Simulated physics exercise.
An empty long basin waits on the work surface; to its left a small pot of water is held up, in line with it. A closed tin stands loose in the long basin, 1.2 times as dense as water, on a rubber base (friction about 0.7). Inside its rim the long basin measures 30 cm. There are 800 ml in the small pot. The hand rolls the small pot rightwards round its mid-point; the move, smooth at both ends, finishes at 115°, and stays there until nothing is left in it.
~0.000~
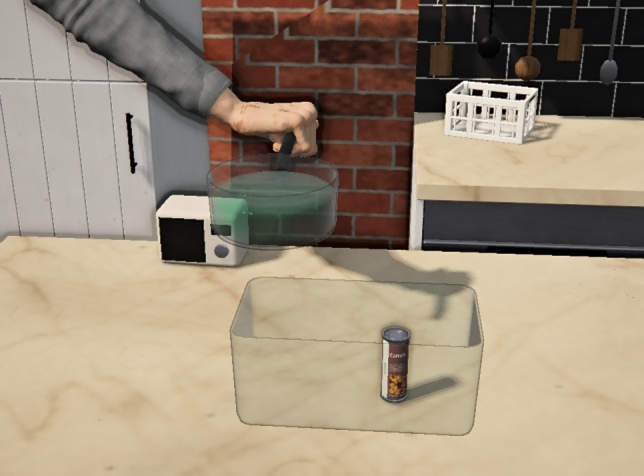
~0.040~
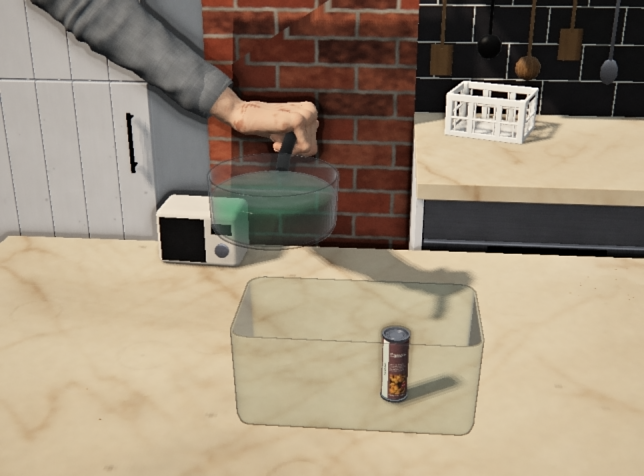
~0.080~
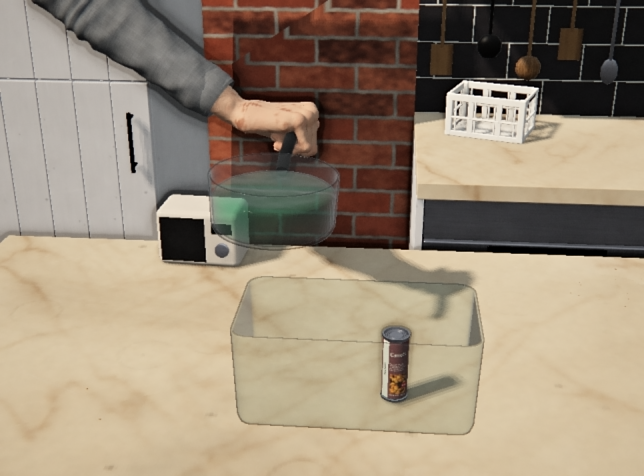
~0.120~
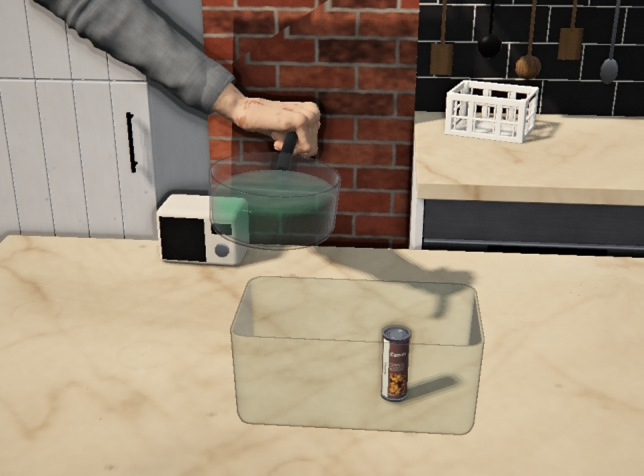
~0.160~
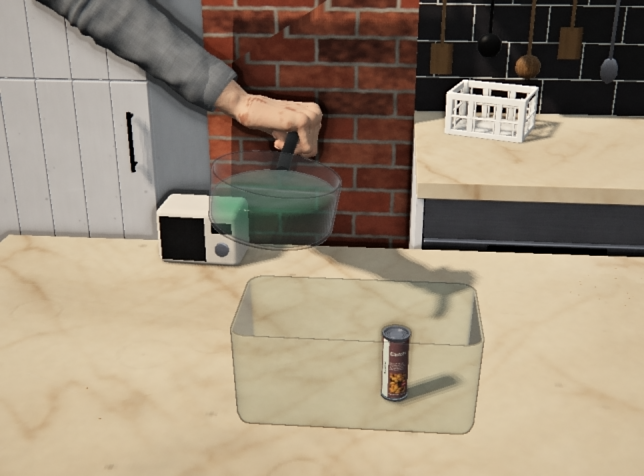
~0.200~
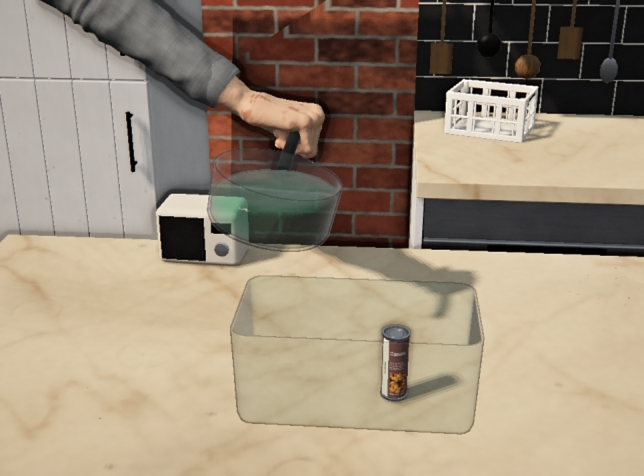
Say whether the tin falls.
It remains upright.
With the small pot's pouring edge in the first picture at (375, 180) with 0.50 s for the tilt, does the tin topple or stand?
Then it stays up.
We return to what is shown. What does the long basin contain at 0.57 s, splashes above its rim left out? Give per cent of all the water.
About 14 per cent.
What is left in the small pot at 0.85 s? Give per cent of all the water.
Some 5 per cent.
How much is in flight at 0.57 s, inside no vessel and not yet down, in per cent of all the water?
About 44 per cent.
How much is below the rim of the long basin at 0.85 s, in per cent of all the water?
Some 88 per cent.
After 0.57 s the tilt is 77° and 43 per cent is still to pour; the tin stands where it began.
After 0.85 s the tilt is 112° and 5 per cent is still to pour; the tin leans 4°.
After 1.13 s the tilt is 115° and 0 per cent is still to pour; the tin stands where it began.
After 1.44 s the tilt is 115° and 0 per cent is still to pour; the tin stands where it began.
In the end the tin stands where it began.
